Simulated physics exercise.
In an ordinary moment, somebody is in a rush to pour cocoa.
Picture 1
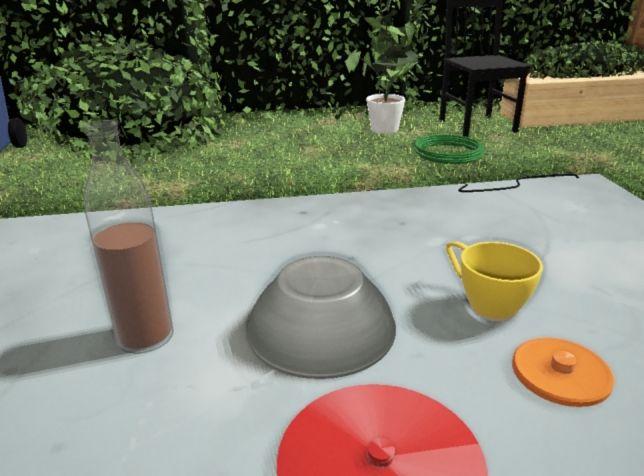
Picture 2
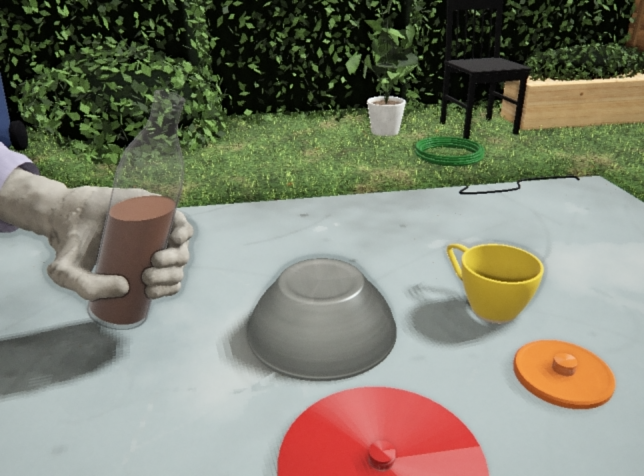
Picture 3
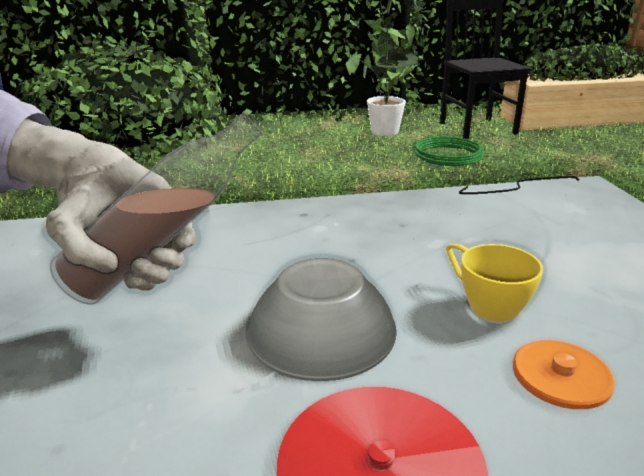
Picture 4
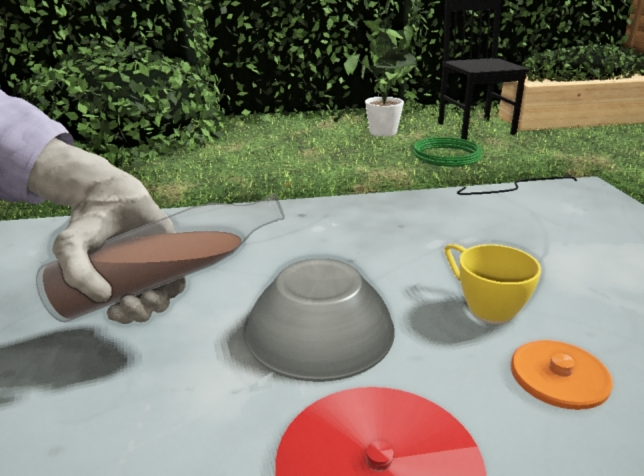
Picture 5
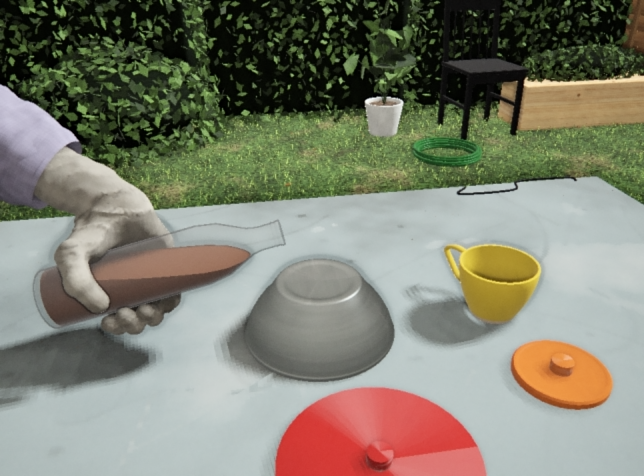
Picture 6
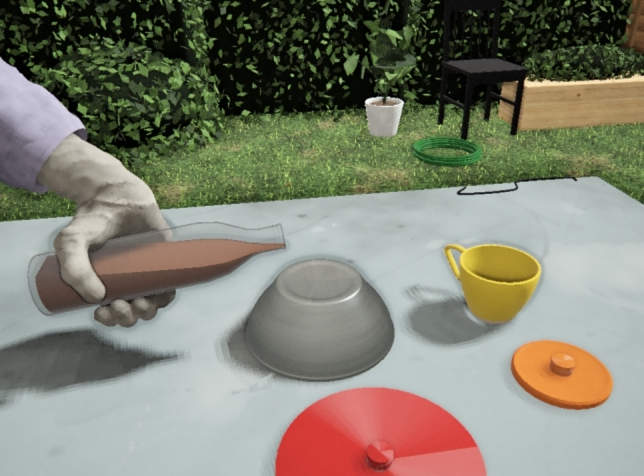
A hand lifts a clear bottle of brown liquid and tilts it rightward, nearly sideways.
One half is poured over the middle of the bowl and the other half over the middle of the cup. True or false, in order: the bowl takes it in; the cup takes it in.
Bowl: False. Cup: True.
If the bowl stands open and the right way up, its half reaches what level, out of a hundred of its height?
I'd say around 30 per cent, give or take.
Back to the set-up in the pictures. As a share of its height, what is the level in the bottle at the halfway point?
About 25 per cent.
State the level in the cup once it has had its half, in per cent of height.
I reckon it comes up near 75 per cent.
Soon after, it runs off the upturned base of the bowl.
Later, the cocoa goes into the cup.
In the end, the bowl is empty, in a puddle; the cup has its share inside.
